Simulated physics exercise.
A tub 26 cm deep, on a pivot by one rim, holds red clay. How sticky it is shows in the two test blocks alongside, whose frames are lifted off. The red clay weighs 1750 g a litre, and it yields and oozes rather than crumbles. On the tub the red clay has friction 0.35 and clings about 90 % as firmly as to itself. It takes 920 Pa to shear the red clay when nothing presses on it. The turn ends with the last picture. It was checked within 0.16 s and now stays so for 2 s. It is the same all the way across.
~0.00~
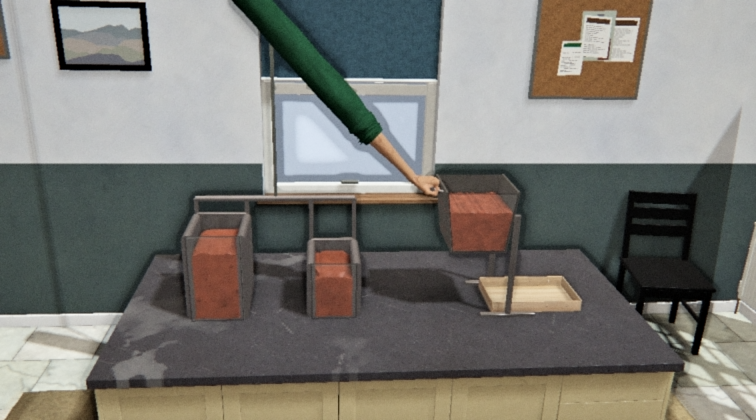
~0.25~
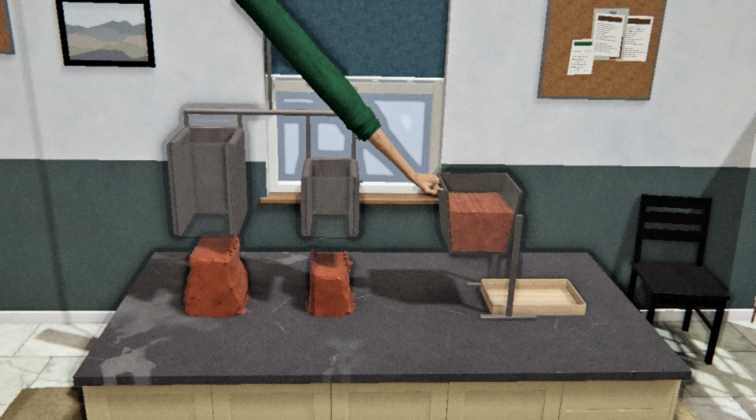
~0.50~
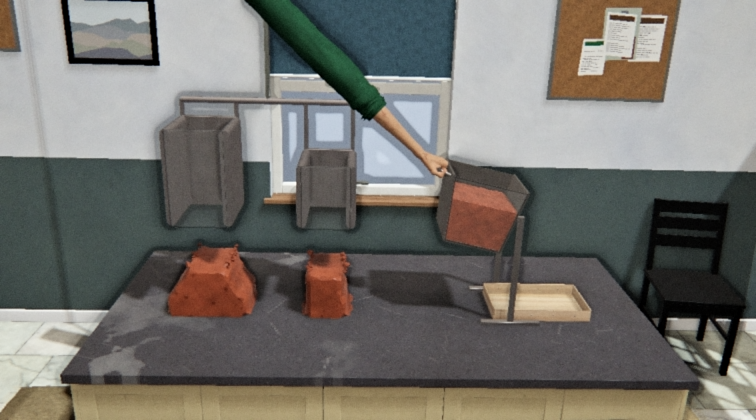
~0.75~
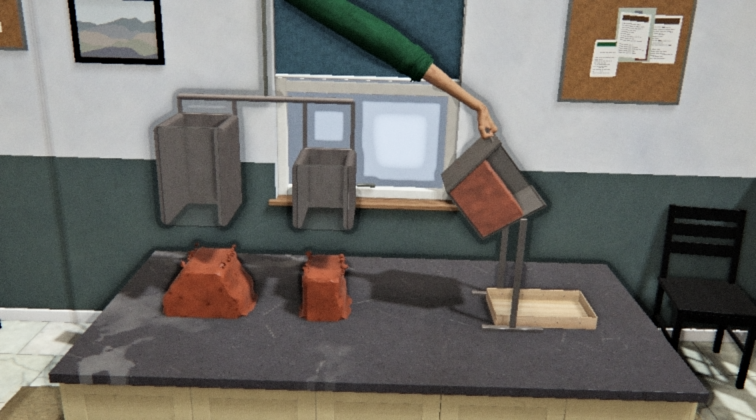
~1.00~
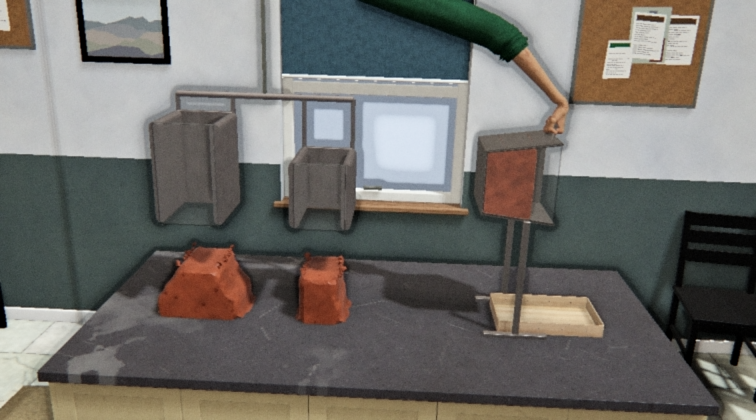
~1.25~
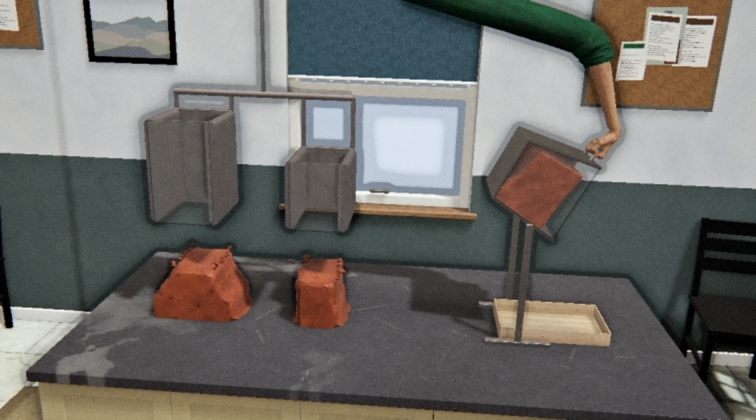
Two red clay blocks sat bare on a dark counter after gray casings rose, the left one slumping wider, then a green-sleeved arm turned a tub of clay rightward past its side.
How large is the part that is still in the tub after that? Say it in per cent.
It comes to some 8 %.
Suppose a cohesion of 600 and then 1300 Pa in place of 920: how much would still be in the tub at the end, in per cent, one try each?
In turn about 6 %, 12 %.
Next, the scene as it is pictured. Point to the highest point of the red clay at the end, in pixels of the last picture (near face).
Around (506, 190).
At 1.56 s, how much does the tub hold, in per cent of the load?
About 25 %.
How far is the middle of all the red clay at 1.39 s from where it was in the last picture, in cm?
Roughly 10 cm.
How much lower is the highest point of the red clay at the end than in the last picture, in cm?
About 14 cm.
After 1.39 s, the tub is at 116 degrees and holds 71 %.
After 1.56 s, the tub is at 116 degrees and holds 27 %.
After 1.73 s, the tub is at 116 degrees and holds 8 %.
After 1.90 s, the tub is at 116 degrees and holds 8 %.
After 3.25 s, at the end, the tub is at 116 degrees and holds 8 %.
